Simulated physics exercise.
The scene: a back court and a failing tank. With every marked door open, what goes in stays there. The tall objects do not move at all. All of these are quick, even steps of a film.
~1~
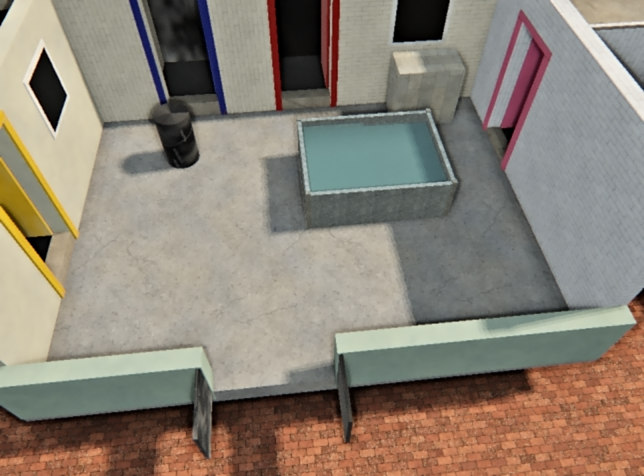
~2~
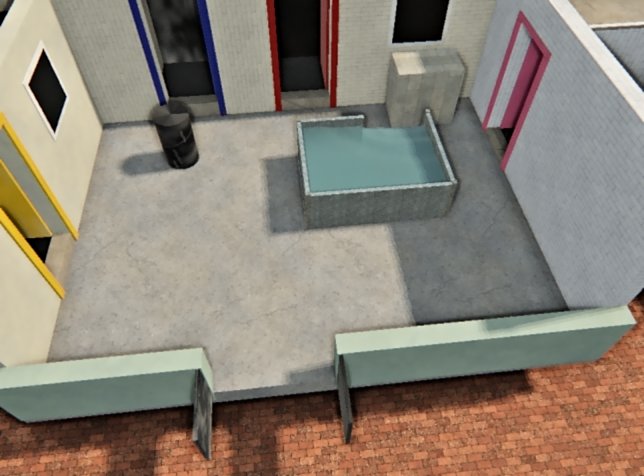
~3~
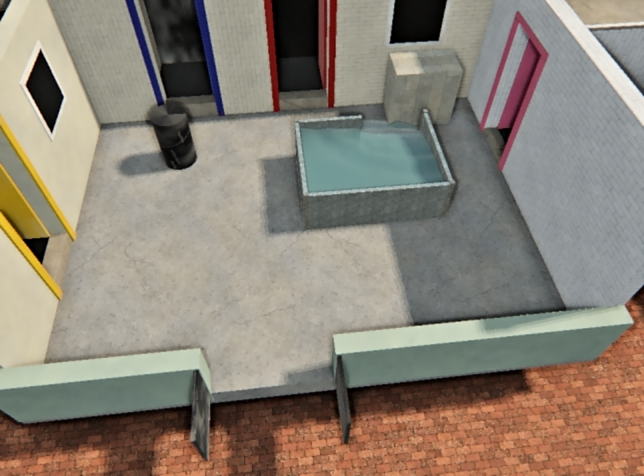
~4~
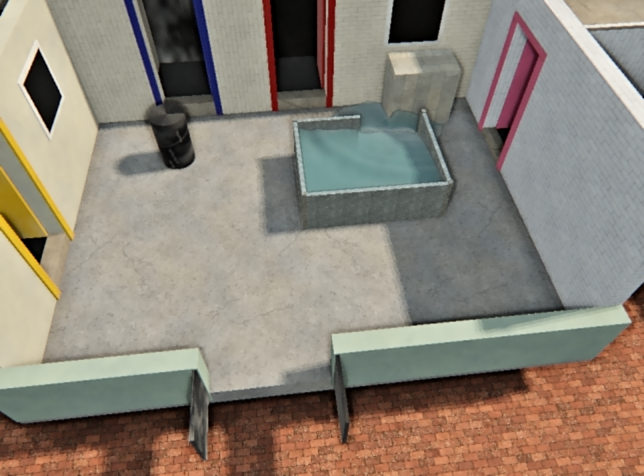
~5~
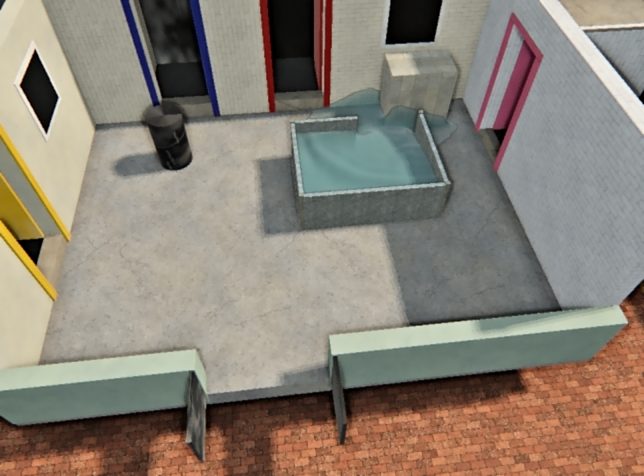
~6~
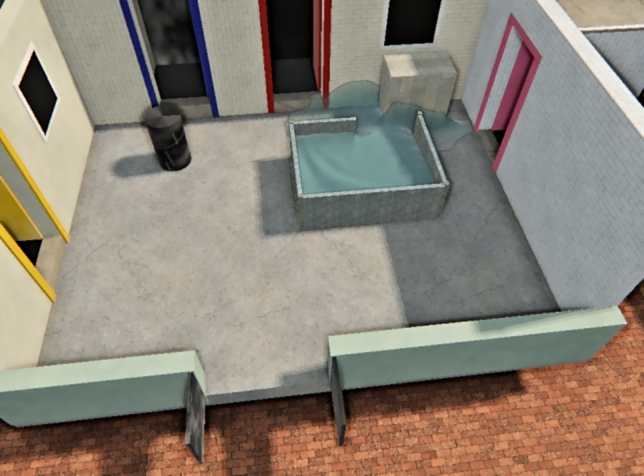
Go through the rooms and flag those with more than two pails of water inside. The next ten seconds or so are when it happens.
Yellow door - not flagged, blue door - not flagged, pink door - flagged, red door - not flagged.
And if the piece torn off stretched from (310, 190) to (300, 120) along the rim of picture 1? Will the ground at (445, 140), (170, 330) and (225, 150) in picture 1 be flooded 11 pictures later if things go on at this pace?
Unwetted, submerged, submerged.
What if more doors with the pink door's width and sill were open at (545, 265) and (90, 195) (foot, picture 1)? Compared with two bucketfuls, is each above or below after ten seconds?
Result: First undershoots, second undershoots.
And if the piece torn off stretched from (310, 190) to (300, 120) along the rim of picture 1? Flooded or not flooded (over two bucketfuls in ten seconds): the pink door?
In that case, pink stays within limits.
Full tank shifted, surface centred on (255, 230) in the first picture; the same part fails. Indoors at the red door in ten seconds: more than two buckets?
Well, the way I see it, the red door breaks past the limit.
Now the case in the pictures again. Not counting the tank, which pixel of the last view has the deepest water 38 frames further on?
It should be close to (31, 396).
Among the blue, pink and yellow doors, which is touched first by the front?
It's the one in pink.
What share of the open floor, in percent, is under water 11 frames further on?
Close to 30 in a hundred, I think.
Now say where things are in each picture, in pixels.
Still water in the tank at (372, 153), in the first frame.
Water pours out on the tank's far side and has run to a hidden place, in the second frame.
The front is at a hidden place, out from the gap on the tank's far side, in the third frame.
The front is at (352, 107), out from the gap on the tank's far side, in the fourth frame.
Water pours out on the tank's far side and has run to (317, 110), in the fifth frame.
Water pours out on the tank's far side and has run to (294, 113), in the sixth frame.
A moment on, water covers 15 % of the floor; the yellow door not reached, the blue door not reached, the pink door over two buckets in, the red door wet at the sill, nothing in.
Next, water covers 30 % of the floor; the yellow door not reached, the blue door wet at the sill, nothing in, the pink door far over two buckets in, the red door wet at the sill, nothing in.
Then, water covers 55 % of the floor; the yellow door wet at the sill, nothing in, the blue door wet at the sill, nothing in, the pink door far over two buckets in, the red door wet at the sill, nothing in.
Later, water covers 75 % of the floor; the yellow door wet at the sill, nothing in, the blue door wet at the sill, nothing in, the pink door far over two buckets in, the red door under two buckets in.
In the end, water covers 95 % of the floor; the yellow door wet at the sill, nothing in, the blue door wet at the sill, nothing in, the pink door far over two buckets in, the red door under two buckets in.
